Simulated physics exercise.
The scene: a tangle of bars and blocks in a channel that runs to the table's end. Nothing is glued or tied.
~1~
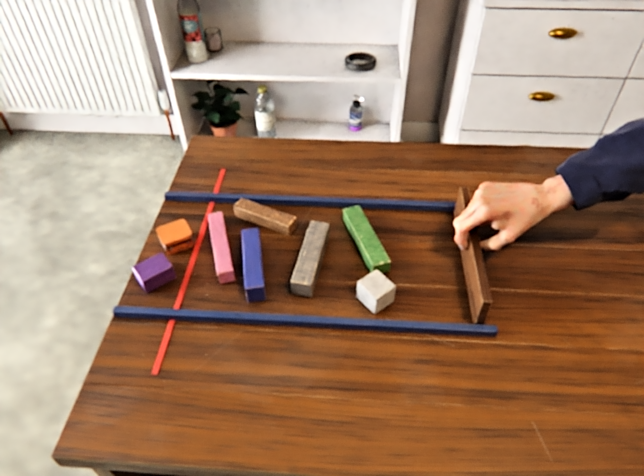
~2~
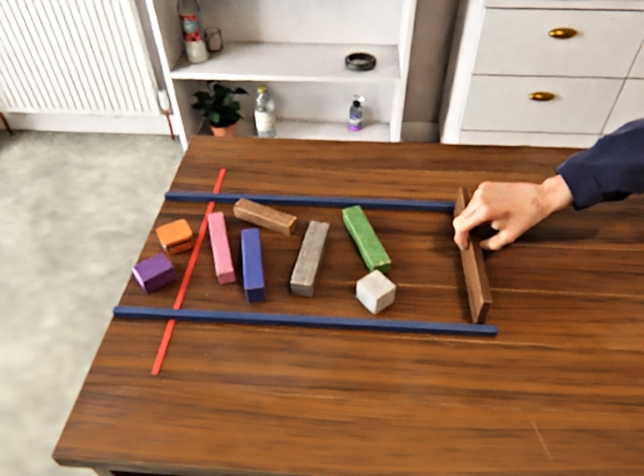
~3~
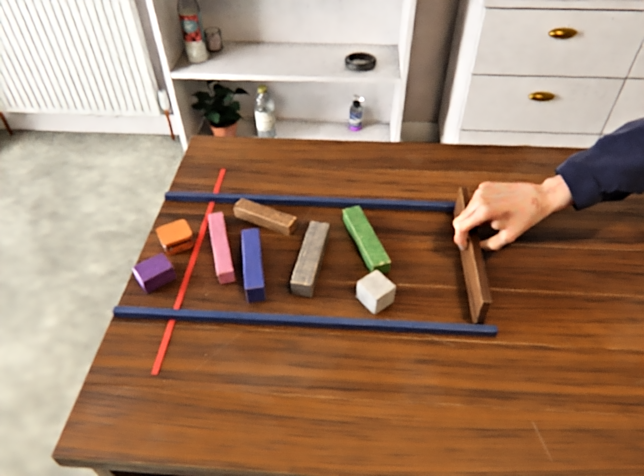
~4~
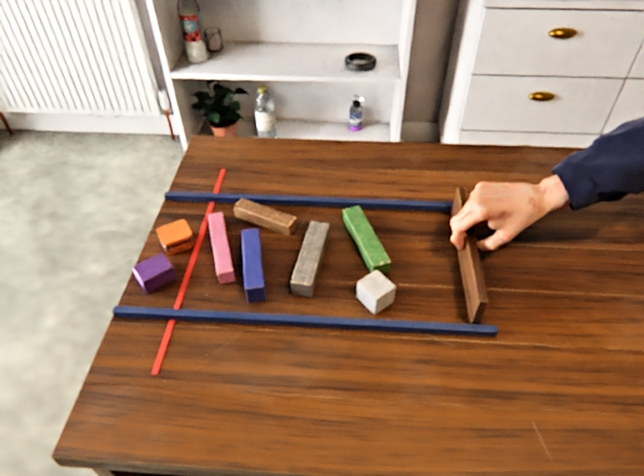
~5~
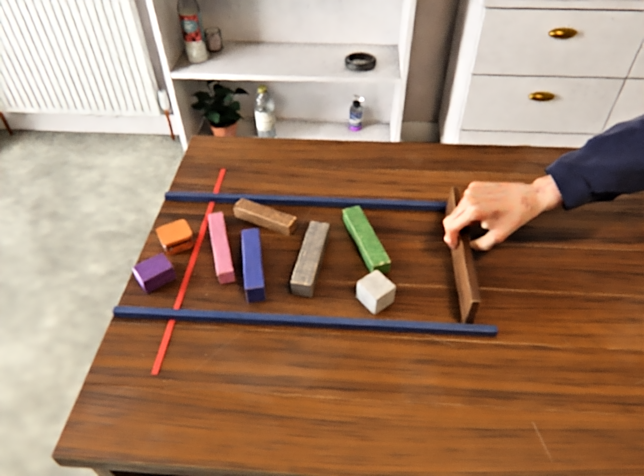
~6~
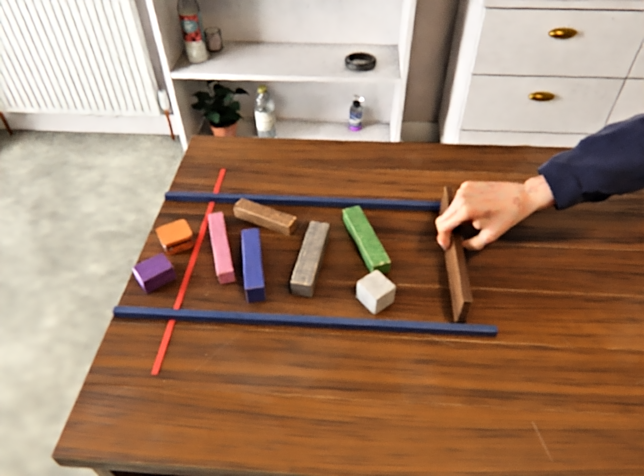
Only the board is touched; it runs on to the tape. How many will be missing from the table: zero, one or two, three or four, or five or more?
The number that fall off is three or four.
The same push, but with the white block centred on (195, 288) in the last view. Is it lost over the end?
The white block comes down.
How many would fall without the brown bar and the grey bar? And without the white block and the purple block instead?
2 in the first case, 2 in the second.
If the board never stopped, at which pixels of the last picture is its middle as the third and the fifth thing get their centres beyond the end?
About (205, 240), then (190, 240).
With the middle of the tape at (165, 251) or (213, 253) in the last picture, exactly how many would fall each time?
The counts: 6 and 2.
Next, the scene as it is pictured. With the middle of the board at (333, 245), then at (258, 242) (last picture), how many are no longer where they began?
By then 3, and 8.
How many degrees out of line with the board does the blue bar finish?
Roughly 5° out of line.
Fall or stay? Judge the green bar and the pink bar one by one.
The green bar remains up; the pink bar goes over.
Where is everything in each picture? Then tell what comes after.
The first picture shows purple block (155, 272); orange case (176, 238); pink bar (221, 246); board (471, 251); tape (195, 252).
The second picture shows orange case (176, 238); green bar (365, 239).
The third picture shows pink bar (221, 246); blue bar (253, 264).
The fourth picture shows purple block (155, 273); brown bar (265, 217).
The fifth picture shows orange case (176, 238); grey bar (311, 257).
The sixth picture shows purple block (155, 273); orange case (176, 238); pink bar (221, 246); board (454, 250); tape (195, 252).
Soon after, none off yet; purple block at rest near (155, 273); orange case at rest near (176, 238); pink bar at rest near (221, 246).
In the end, the number that fall off is three or four; gone, pink bar, orange case and purple block.
